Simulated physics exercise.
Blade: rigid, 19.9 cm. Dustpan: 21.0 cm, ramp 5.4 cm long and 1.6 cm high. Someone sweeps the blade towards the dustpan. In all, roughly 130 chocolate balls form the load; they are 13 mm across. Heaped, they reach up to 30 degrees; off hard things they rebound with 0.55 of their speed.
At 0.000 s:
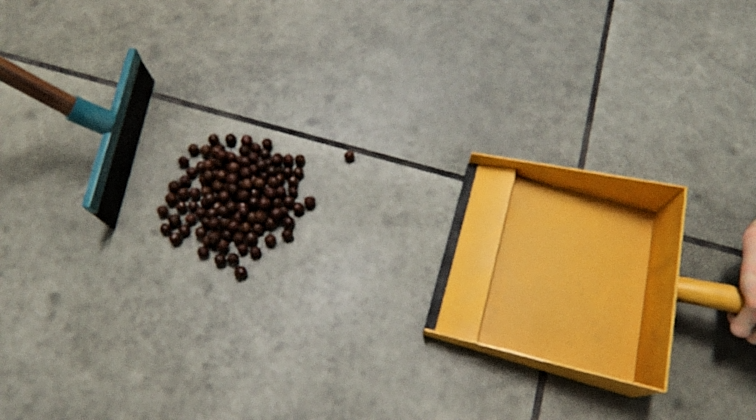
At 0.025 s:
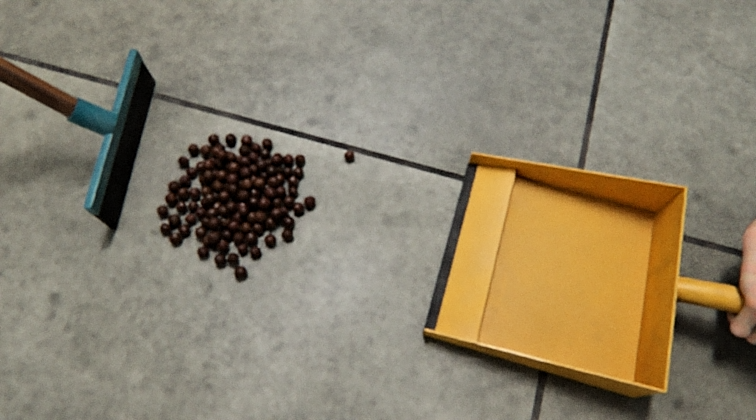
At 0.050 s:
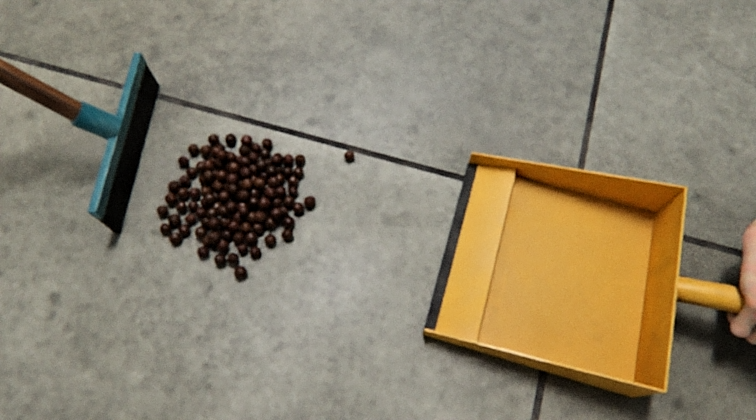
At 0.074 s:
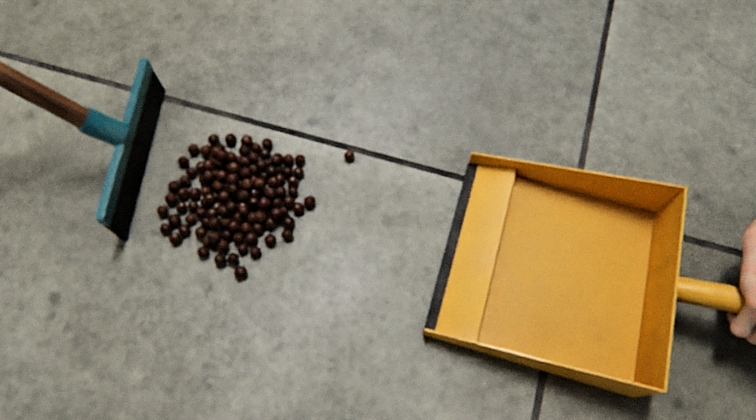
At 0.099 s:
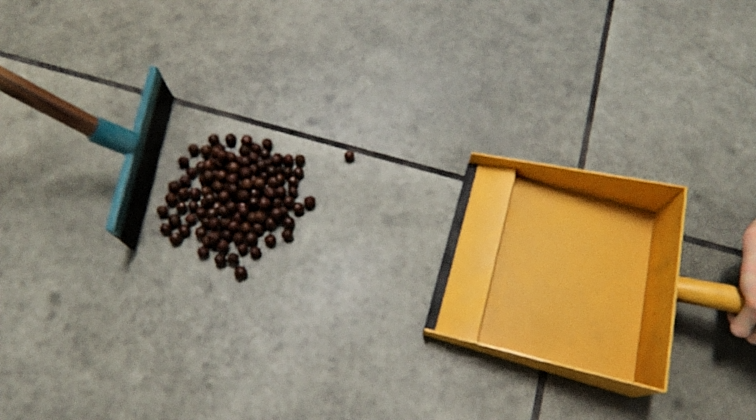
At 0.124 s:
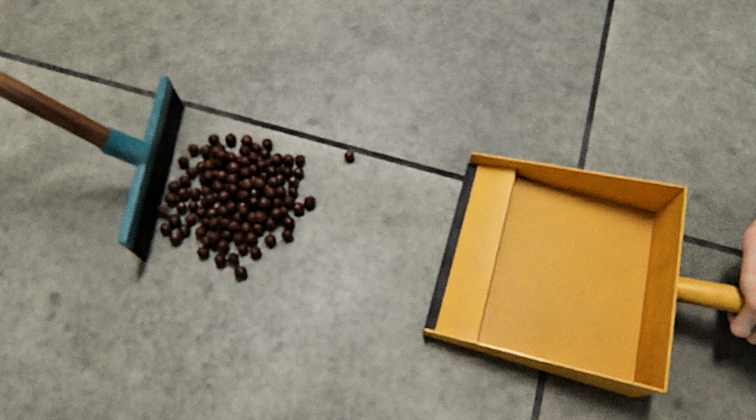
The clip opens on a heap of small dark brown balls on gray tiles, between a teal-edged blade on a wooden handle at left and a yellow dustpan gripped by a hand at right. The blade slides a short way right and downward, closing in on the heap's left edge, while the balls and dustpan stay still.
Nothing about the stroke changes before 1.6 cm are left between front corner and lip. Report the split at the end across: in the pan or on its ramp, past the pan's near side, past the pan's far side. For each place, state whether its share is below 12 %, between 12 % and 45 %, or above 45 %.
In the end pan: A small minority, near side: A sizeable minority, far side: A small minority.
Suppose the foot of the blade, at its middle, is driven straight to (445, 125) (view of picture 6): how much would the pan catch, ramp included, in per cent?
Some 15 percent.
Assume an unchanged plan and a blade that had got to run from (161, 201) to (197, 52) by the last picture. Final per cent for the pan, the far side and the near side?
You'd see pan at 15, far at 35 and near at 10.
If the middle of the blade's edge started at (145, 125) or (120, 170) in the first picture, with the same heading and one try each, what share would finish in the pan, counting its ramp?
Roughly 15 % and 0 %.
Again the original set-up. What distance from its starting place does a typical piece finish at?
That distance is close to 20 cm.
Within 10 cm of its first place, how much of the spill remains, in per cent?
Close to 15 per cent of it.
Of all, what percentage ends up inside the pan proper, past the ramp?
Around 0 percent.
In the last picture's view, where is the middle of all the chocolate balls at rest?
Roughly (428, 241).
After 0.34 s, middle of the blade 18 cm from the lip; 0 % over the lip, far side 0 %, near side 15 %.
After 0.48 s, middle of the blade 9 cm from the lip; 0 % over the lip, far side 5 %, near side 20 %.
After 0.75 s, middle of the blade 4 cm from the lip; 10 % over the lip, far side 5 %, near side 20 %.
At rest (1.7 s), pan 5 %, near side 20 %, far side 5 %, in front of the lip or behind the blade 65 %.
